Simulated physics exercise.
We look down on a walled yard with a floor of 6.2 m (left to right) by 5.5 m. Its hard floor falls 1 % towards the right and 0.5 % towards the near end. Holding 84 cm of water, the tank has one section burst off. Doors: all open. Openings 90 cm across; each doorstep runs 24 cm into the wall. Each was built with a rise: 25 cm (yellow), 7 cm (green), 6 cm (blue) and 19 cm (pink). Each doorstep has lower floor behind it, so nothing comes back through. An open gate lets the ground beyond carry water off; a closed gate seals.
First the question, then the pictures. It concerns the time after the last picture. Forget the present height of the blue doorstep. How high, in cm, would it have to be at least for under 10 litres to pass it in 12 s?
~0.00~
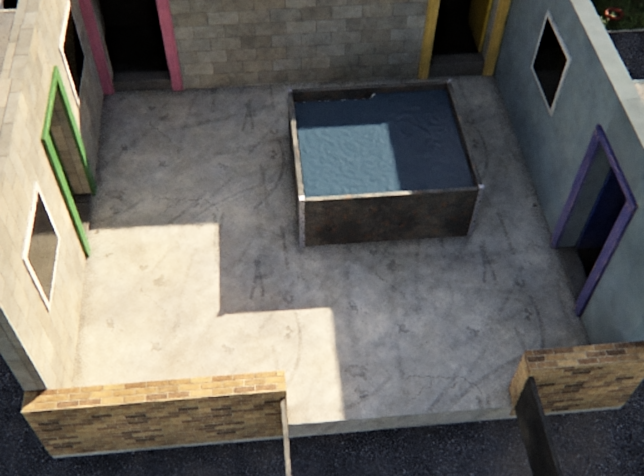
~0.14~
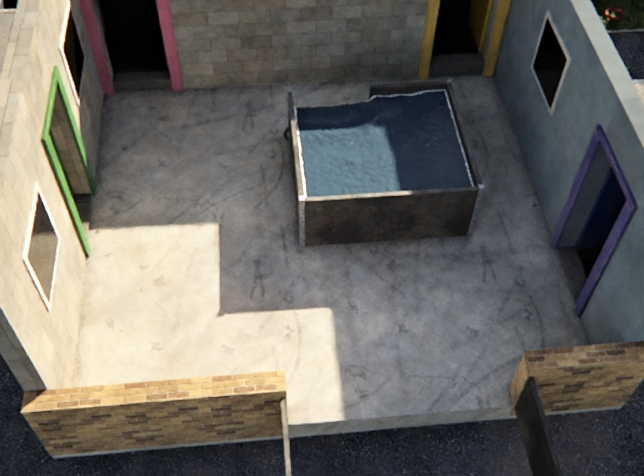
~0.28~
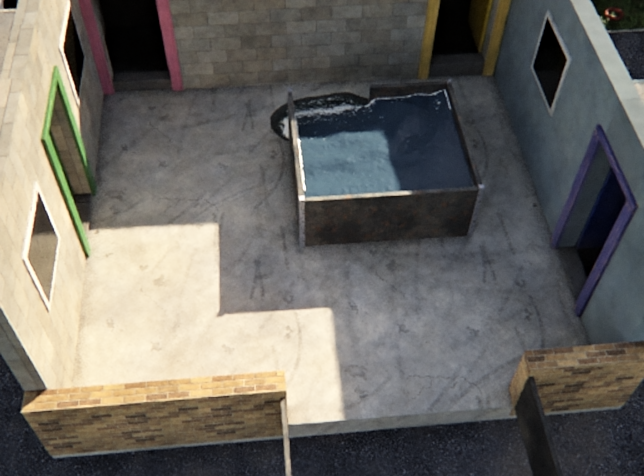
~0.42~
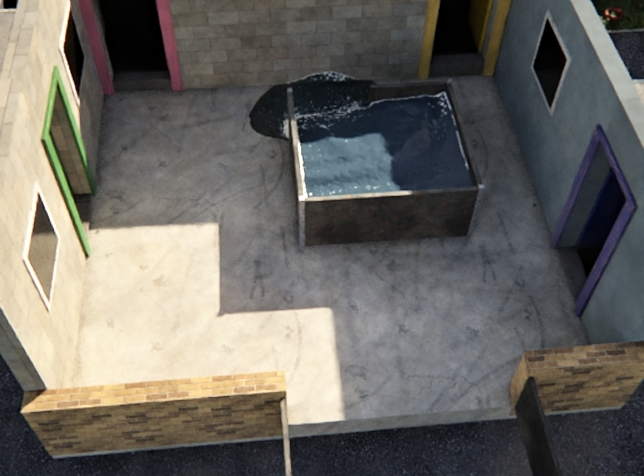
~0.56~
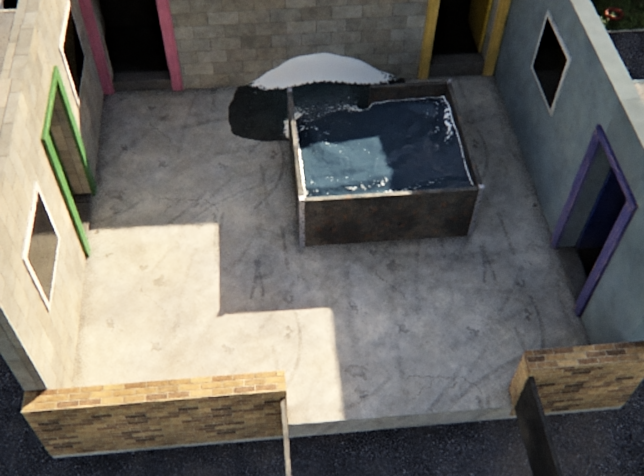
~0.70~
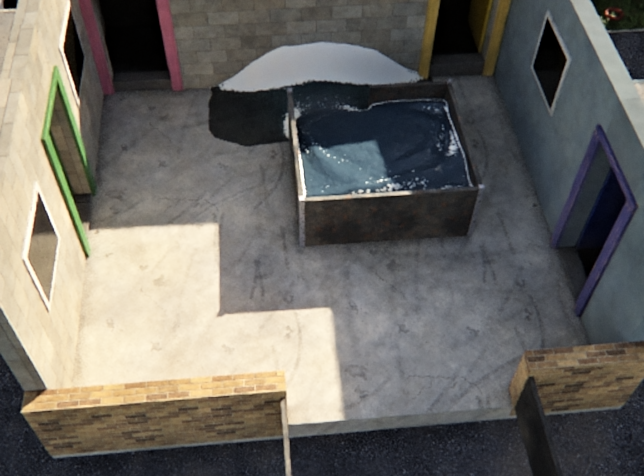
At least about 13.5 cm.
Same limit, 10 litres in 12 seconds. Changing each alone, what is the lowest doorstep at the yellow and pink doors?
About 22 cm at yellow and 26 cm at pink.
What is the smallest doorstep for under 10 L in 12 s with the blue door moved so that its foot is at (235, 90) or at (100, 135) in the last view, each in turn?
Roughly 27 cm, then roughly 32 cm.
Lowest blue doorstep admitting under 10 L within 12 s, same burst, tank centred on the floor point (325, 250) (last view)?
Then close to 14.0 cm.
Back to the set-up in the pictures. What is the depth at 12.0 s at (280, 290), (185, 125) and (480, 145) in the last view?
Close to 5, 5 and 9 cm, one after the other.
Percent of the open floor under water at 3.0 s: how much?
Some 55 in a hundred.
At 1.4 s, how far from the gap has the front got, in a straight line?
Close to 3.6 metres, I'd say.
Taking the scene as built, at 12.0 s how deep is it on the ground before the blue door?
It stands about 12.5 centimetres deep.
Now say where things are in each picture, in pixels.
Still water, 84 cm deep, in the tank at (380, 141); the blue door at (589, 229) is dry, in the first picture.
Water pours out on the far side and has run 0.3 m, to a hidden place; about 8 cm deep outside, 84 cm at the back, in the second picture.
The front is at a hidden place, 0.8 m from the gap on the far side; 1.0 m2 of floor is wet, 84 cm left at the back, in the third picture.
The front is at (362, 81), 1.2 m from the gap on the far side; 2.1 m2 of floor is wet, 83 cm left at the back, in the fourth picture.
The front is at (399, 80), 1.4 m from the gap on the far side; 2.9 m2 of floor is wet, 76 cm left at the back, in the fifth picture.
The front is at (425, 78), 1.6 m from the gap on the far side; 3.3 m2 of floor is wet, 71 cm left at the back; 3.2 m in a straight line remain to the blue door at (589, 229), in the sixth picture.
After 1.4 s water covers 20 % of the floor, deepest (61 cm) near (313, 86); it has not reached the blue door.
After 3.0 s water covers 55 % of the floor, deepest (36 cm) near (325, 86); 4 cm at the blue door, 0 litres in over its 6 cm doorstep.
After 12.0 s water covers 100 % of the floor, deepest (16 cm) near (593, 366); 13 cm at the blue door, 115 litres in over its 6 cm doorstep.
At the blue door as built, the water arrived by 2.6 s and peaked near 15 cm at 8.4 s.
With a doorstep of 12.5 cm, 17 litres would have come in within the 12 s; with 17 cm, 1 litre. So under 10 litres takes about 13.5 cm.
